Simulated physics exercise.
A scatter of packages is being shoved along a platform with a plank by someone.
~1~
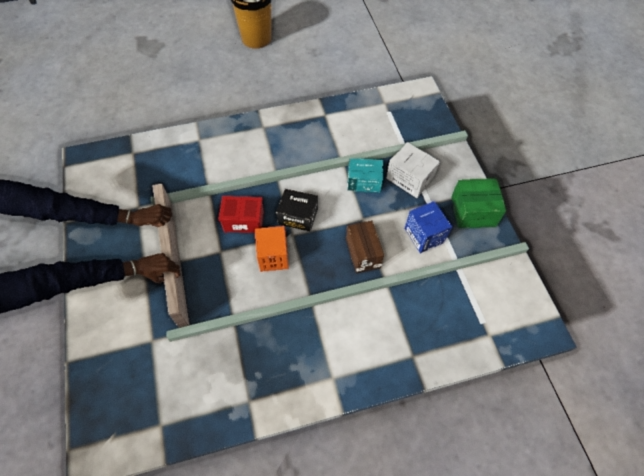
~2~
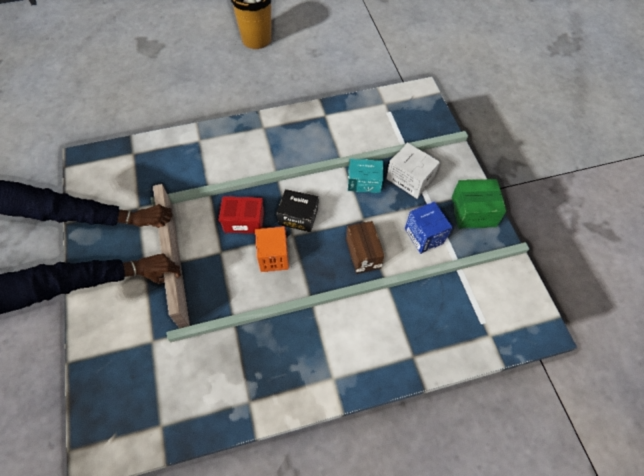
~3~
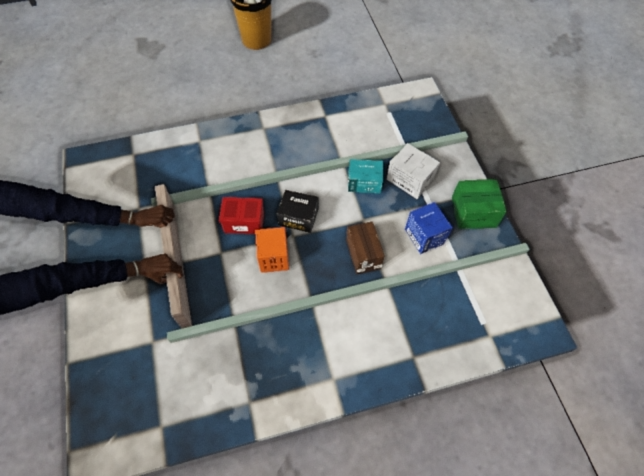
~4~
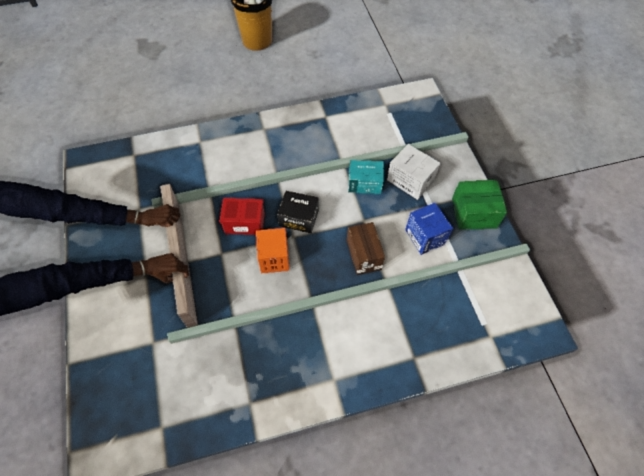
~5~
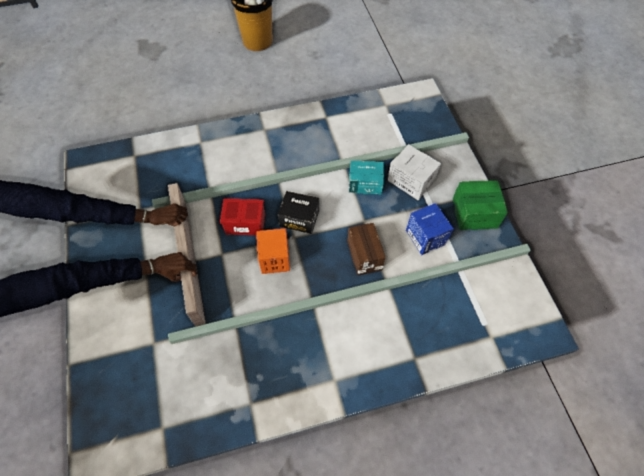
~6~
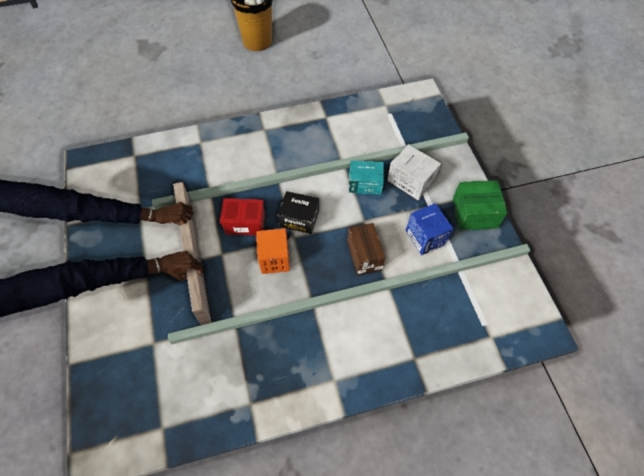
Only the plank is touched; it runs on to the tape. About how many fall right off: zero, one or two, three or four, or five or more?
In the end, the drop-off count sits at one or a two.
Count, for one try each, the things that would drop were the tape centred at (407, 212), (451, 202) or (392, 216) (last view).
0, 4, 0.
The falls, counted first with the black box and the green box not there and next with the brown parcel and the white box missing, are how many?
0 in the first case, 1 in the second.
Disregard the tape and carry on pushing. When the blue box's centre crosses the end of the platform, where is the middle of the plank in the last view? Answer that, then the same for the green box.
(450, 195) and (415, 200), more or less.
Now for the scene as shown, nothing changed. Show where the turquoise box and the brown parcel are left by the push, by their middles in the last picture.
The turquoise box comes to rest at (428, 155), and the brown parcel comes to rest at (475, 240).
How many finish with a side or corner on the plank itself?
The count is 4.
Early on, none off yet; green box at rest near (479, 205); white box at rest near (413, 172); blue box at rest near (428, 230).
A while later, none off yet; green box travelled a little near (484, 205); white box travelled a little near (434, 168); blue box travelled about its own width near (461, 232).
Finally, the number that fall off is one or two; lost, green box.
